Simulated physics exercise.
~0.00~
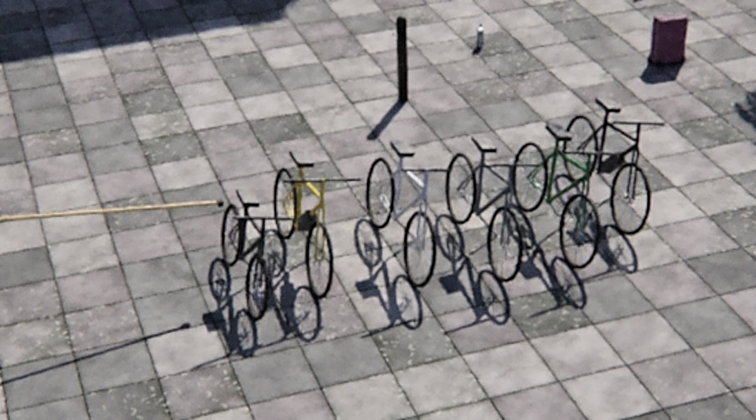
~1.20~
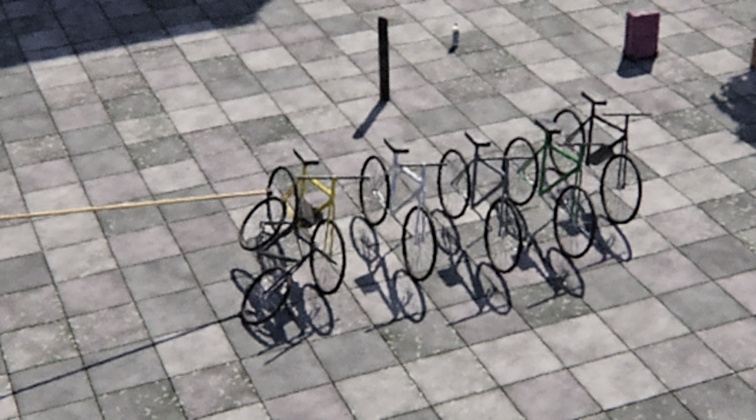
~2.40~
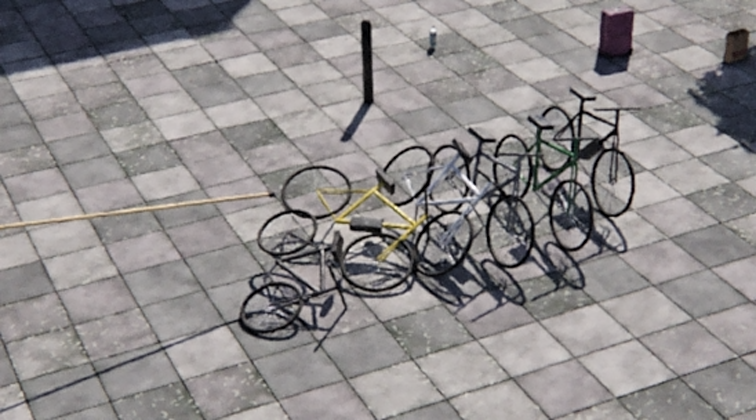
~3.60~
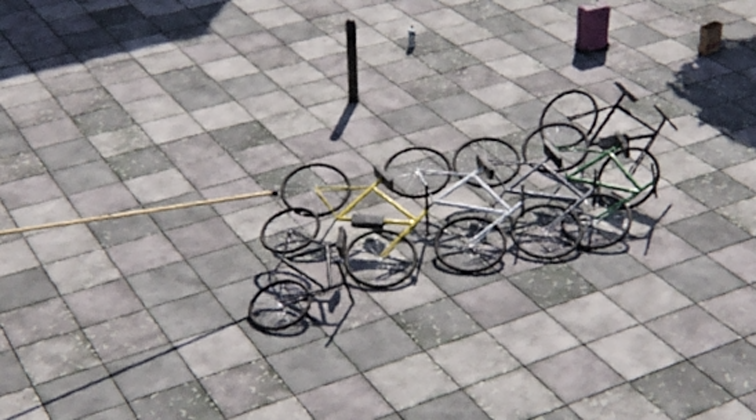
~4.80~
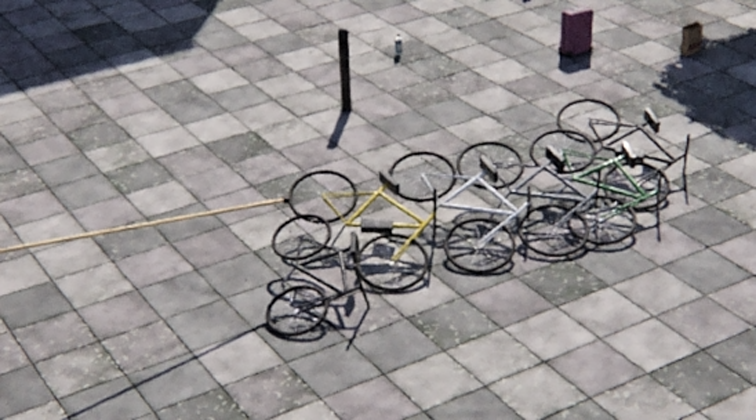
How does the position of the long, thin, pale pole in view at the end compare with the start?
At the end the pole reaches further to the right than it did at the start, and it sits a little lower in view towards the left edge.
Row of six bicycles on grey paving toppling rightward one after another as a long pole pushes the first, all ending down.
